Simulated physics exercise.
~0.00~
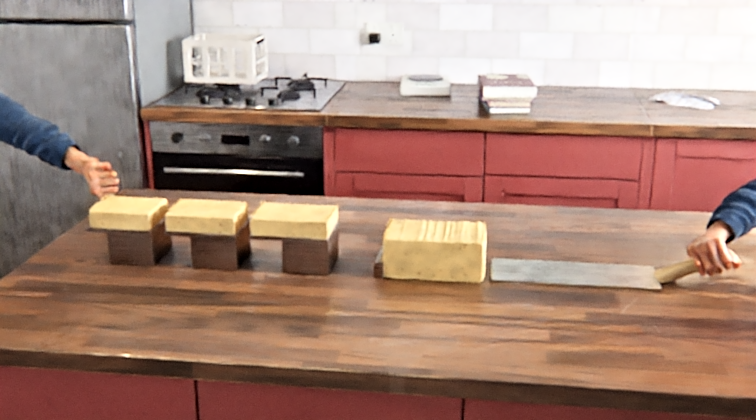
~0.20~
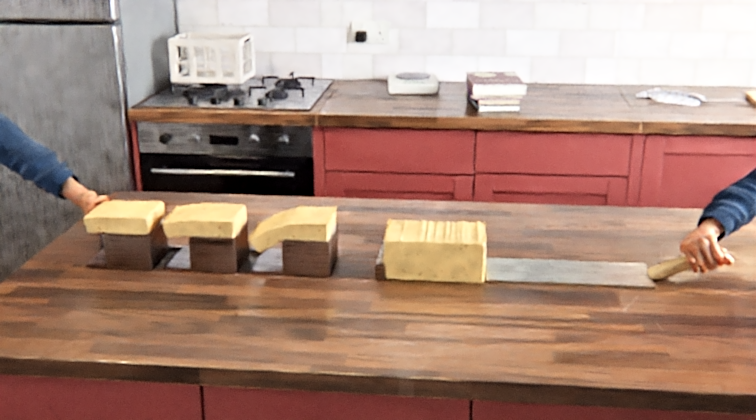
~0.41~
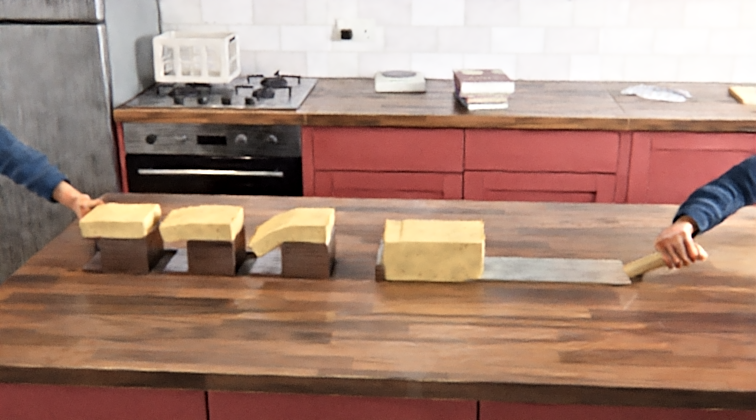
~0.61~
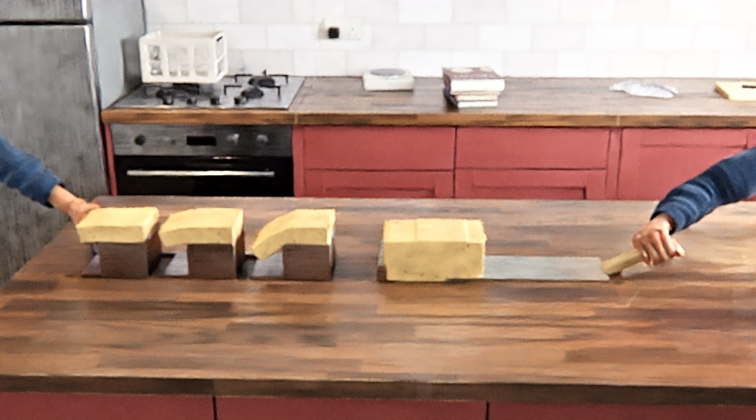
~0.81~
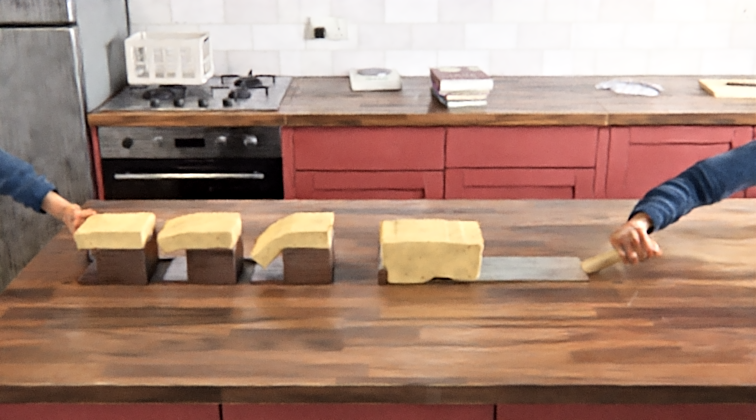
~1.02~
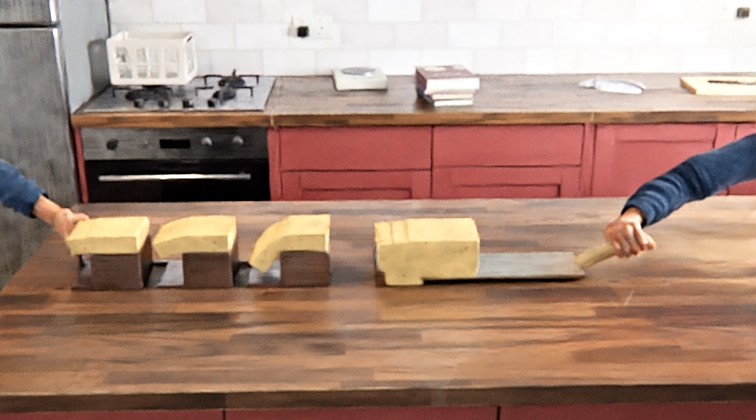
A hand slid a long flat blade leftward under a pale block of dough on a wooden counter, while three dough bars on dark stands drooped at their left ends, the right one most.
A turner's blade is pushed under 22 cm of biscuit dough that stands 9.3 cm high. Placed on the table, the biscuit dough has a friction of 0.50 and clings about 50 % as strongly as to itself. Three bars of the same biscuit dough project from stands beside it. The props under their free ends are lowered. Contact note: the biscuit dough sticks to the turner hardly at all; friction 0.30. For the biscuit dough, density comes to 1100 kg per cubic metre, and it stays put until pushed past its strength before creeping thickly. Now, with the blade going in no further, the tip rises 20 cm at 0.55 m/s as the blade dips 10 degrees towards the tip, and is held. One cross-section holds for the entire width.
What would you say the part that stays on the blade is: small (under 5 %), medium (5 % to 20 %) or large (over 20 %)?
I would say small.
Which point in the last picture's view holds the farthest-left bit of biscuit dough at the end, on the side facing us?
Near (325, 261).
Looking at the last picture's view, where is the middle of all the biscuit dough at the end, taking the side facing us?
Centre: Approx. (391, 266) px, near face.
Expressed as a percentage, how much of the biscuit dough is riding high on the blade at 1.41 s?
Something close to 50 in a hundred.
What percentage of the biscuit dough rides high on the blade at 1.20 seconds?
Roughly 45 percent at that moment.
By 1.20 s, the tip is 10 cm up.
By 1.41 s, the tip is 20 cm up and 48 % is riding high on the blade.
By 1.63 s, the tip is 20 cm up and 0 % is riding high on the blade.
By 1.84 s, the tip is 20 cm up and 0 % is riding high on the blade.
By 2.00 s, at the end, the tip is 20 cm up and 0 % is riding high on the blade.
